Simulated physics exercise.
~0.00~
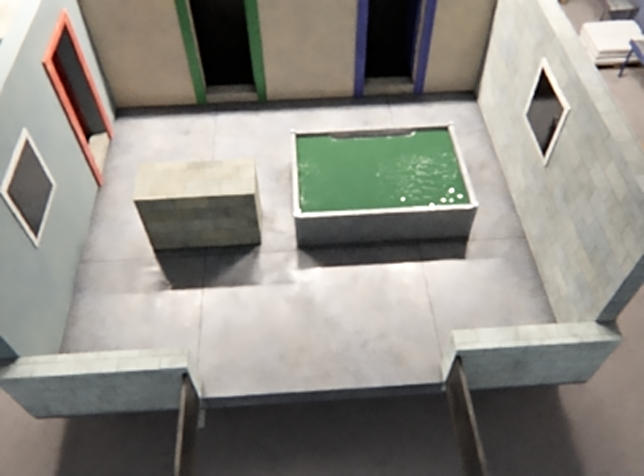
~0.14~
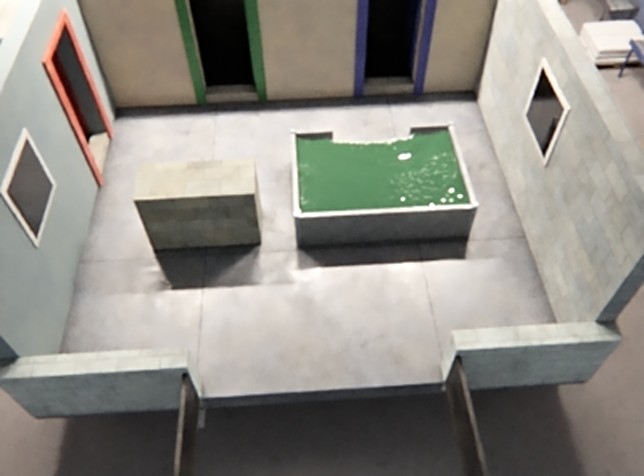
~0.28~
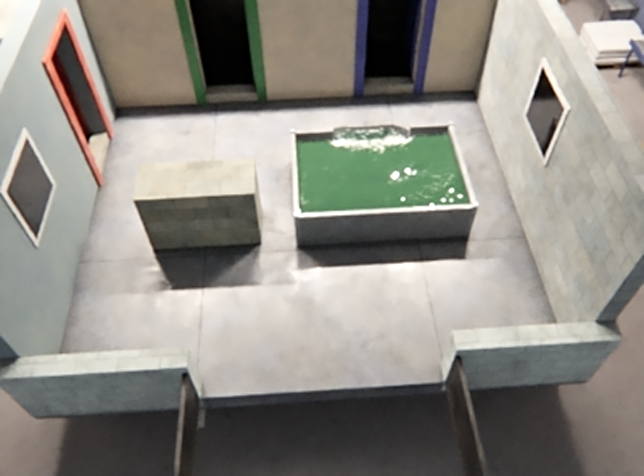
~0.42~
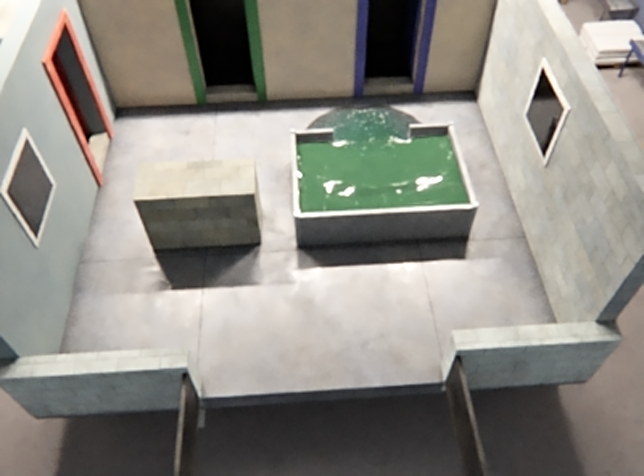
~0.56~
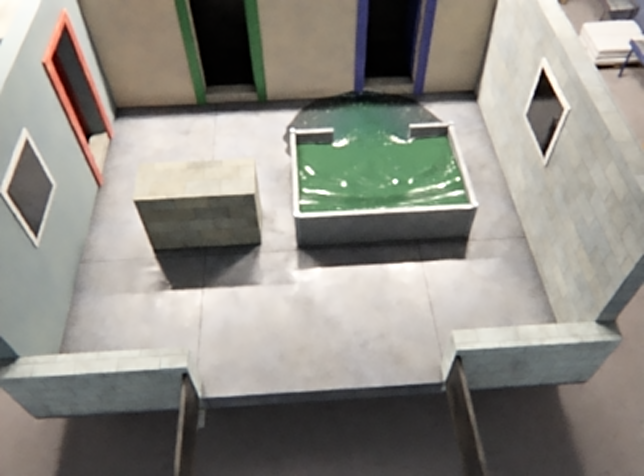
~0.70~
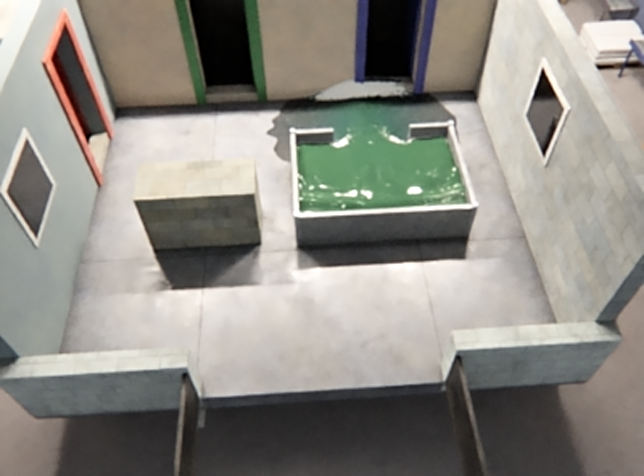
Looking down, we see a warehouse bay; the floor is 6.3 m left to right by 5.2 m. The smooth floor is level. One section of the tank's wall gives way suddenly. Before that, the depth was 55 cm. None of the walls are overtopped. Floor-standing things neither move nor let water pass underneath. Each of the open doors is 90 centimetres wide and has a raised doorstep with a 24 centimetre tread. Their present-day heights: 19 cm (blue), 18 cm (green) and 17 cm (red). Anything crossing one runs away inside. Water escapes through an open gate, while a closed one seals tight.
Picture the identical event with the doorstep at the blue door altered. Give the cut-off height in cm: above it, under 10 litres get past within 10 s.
The cut-off is roughly 32 cm.
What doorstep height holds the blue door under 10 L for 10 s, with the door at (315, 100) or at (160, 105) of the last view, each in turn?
You'd want about 28 cm there first, then about 9.5 cm.
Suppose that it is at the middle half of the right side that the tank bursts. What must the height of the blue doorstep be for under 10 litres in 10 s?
That way, roughly 10.5 cm.
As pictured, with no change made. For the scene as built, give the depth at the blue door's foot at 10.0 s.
It stands about 8.0 centimetres deep.
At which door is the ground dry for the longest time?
It's the red door.
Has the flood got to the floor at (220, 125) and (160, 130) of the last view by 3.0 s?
Taking the two points in the order asked, the first is awash and the second is awash.
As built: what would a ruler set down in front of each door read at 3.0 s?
Before blue it's 21 cm, before green 8 cm, before red 14 cm.
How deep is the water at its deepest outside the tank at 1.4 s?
About 38 cm.
After 1.4 s water covers 15 % of the floor, deepest (38 cm) near (345, 102); 35 cm at the blue door, 35 litres in over its 19 cm doorstep.
After 3.0 s water covers 40 % of the floor, deepest (26 cm) near (467, 96); 21 cm at the blue door, 103 litres in over its 19 cm doorstep.
After 10.0 s water covers 95 % of the floor, deepest (10 cm) near (62, 347); 8 cm at the blue door, 110 litres in over its 19 cm doorstep.
At the blue door as built, the water arrived by 0.6 s and peaked near 35 cm at 1.4 s.
With a doorstep of 28.5 cm, 25 litres would have come in within the 10 s; with 39 cm, 0 litres. So under 10 litres takes about 32 cm.
